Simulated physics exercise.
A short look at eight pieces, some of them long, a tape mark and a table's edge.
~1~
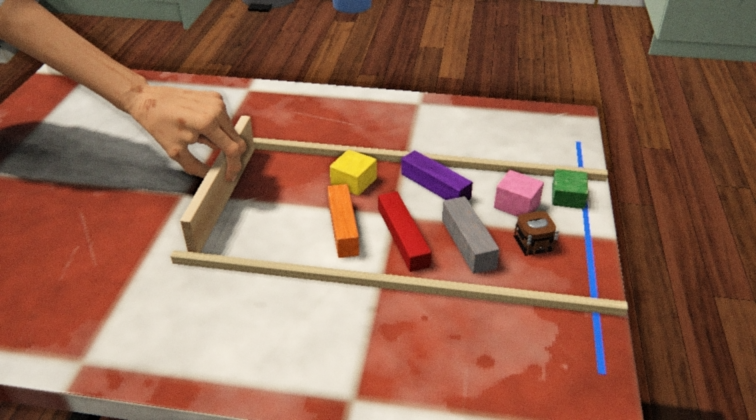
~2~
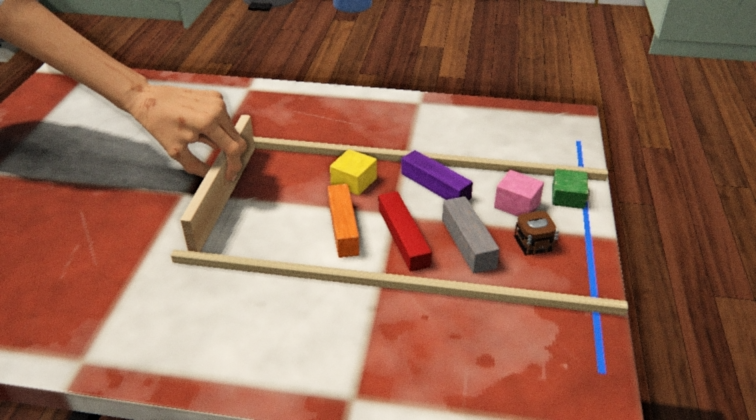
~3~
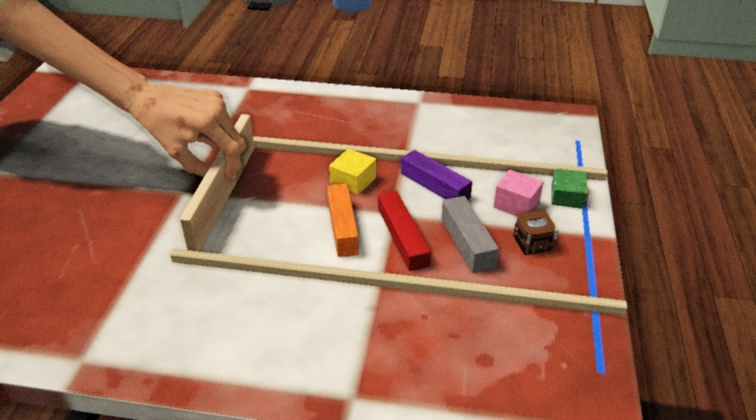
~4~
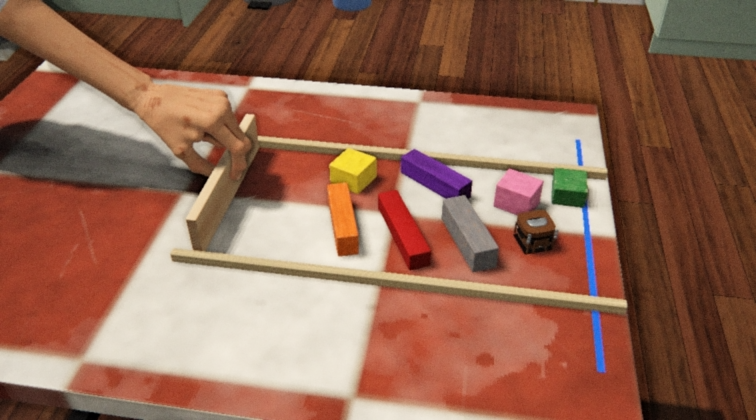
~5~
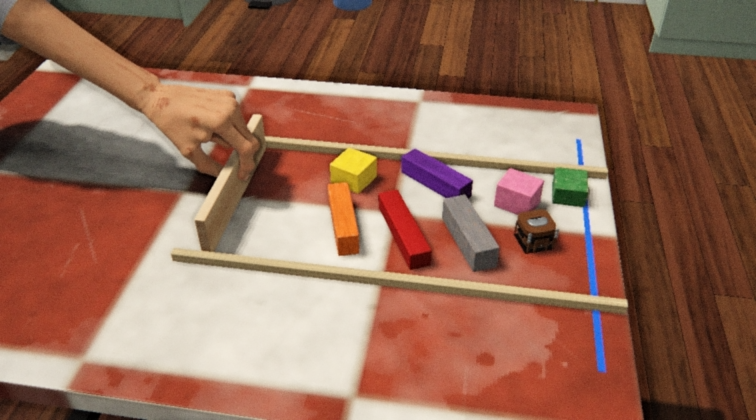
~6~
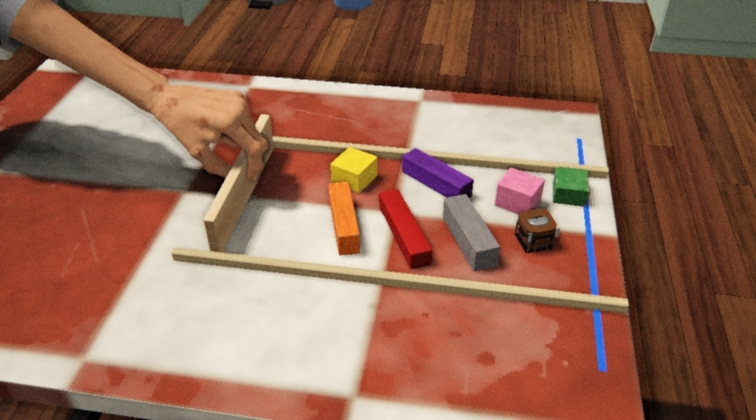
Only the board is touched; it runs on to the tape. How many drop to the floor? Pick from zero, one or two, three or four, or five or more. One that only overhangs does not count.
As it turns out, the number that fall off is five or more.
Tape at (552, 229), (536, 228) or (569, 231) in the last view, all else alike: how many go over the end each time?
It would be 3, 3 and 5.
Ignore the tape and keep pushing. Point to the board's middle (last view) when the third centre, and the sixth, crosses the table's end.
At (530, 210) for the third, at (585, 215) for the sixth.
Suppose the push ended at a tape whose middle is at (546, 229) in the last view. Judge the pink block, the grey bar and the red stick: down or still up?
The pink block falls; the grey bar remains up; the red stick survives.
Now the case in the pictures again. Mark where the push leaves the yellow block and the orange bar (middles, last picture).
Near (606, 190) and (604, 245).
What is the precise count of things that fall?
The count is 6.
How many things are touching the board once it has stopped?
The number is 2.
A little later, none off yet; green block at rest near (571, 186); brown case at rest near (536, 231); pink block at rest near (520, 192).
Next, none off yet; green block at rest near (571, 186); brown case at rest near (536, 231); pink block shifted a little near (534, 193).
Later still, one off so far; green block on its side near (628, 240); brown case shifted well along near (624, 242); pink block shifted well along near (618, 200).
When it is over, the number that fall off is five or more; down, red stick, purple stick, grey bar, pink block, brown case and green block.
